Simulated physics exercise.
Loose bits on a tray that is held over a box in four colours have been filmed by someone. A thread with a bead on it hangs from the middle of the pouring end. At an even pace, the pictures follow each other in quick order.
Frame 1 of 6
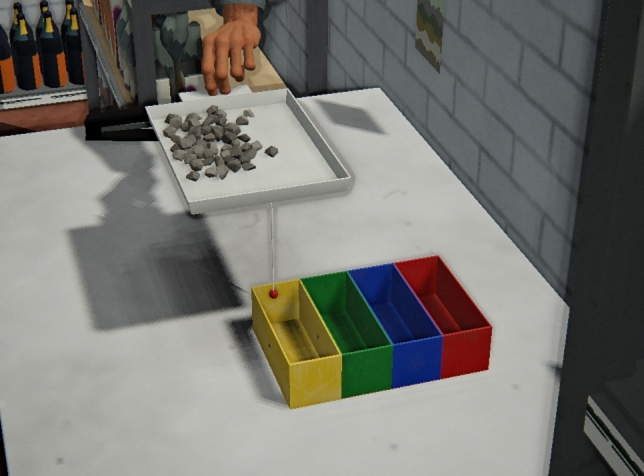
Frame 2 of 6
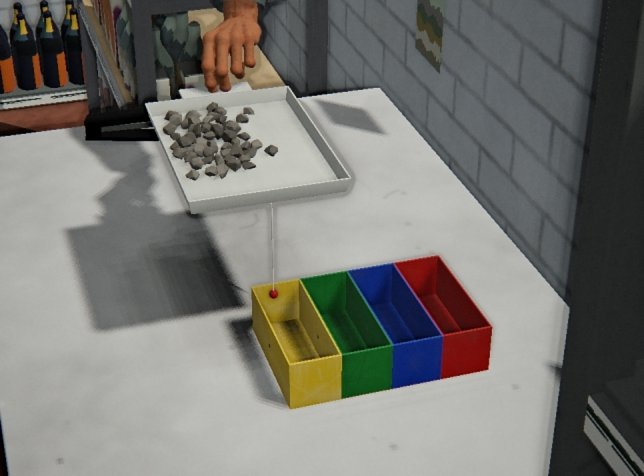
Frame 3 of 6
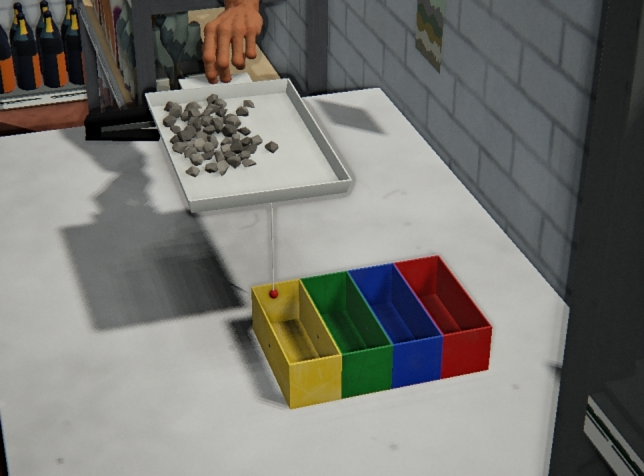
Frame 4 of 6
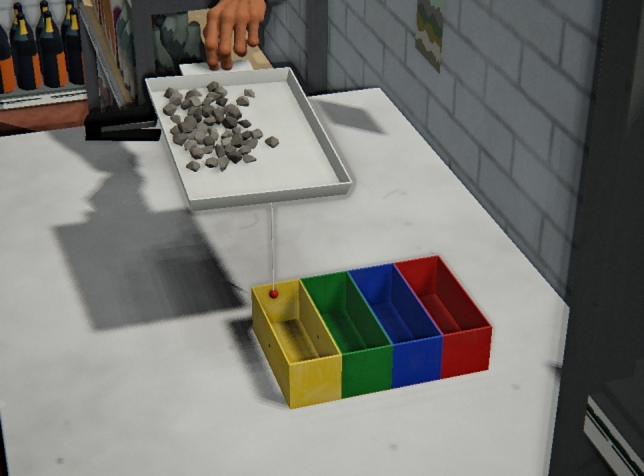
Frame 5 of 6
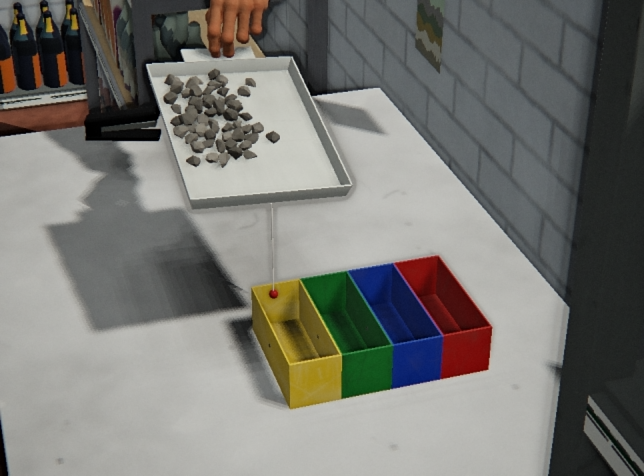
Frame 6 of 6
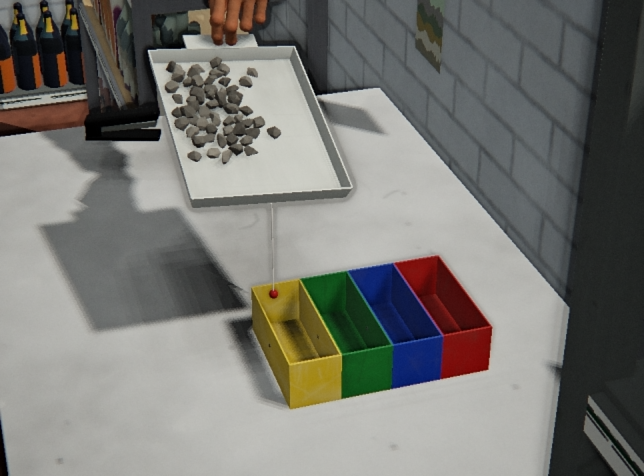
On a white tabletop, a hand steadily raising the back of a tray of grey gravel beside a four-coloured box.
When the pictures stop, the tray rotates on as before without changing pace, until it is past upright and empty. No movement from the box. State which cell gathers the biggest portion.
It is the green cell.
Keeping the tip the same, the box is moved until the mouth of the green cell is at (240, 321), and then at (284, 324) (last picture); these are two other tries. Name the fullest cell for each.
Try one: The cell in red; try two: The blue one.
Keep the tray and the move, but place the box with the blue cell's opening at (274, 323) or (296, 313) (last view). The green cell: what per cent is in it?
Trial 1 about 0 %, trial 2 about 10 %.
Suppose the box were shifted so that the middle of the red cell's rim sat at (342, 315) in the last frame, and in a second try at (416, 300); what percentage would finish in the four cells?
Roughly 80% on the first try and 100% on the second.
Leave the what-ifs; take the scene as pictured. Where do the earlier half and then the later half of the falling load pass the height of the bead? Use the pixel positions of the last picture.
Earlier portion about (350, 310); later portion about (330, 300).
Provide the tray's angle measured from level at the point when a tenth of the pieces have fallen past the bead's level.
It has tipped about 75 degrees.
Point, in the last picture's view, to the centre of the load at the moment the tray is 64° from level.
Close to (302, 184).
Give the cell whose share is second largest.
It's the cell in yellow.
Soon, tray tipped steeply; nearly all on the tray; a stray few falling or outside the box.
A while on, tray tipped past a quarter turn; about a third on the tray; about a third in the green cell; a small part in the yellow cell; a small part in the blue cell; a small part falling or outside the box.
Towards the end, tray tipped past a quarter turn; about half in the green cell; about a quarter in the yellow cell; a small part in the blue cell; a small part falling or outside the box.
Finally, tray tipped past a quarter turn; about half in the green cell; about a quarter in the yellow cell; a small part in the blue cell; none in the red cell; a small part outside the box.
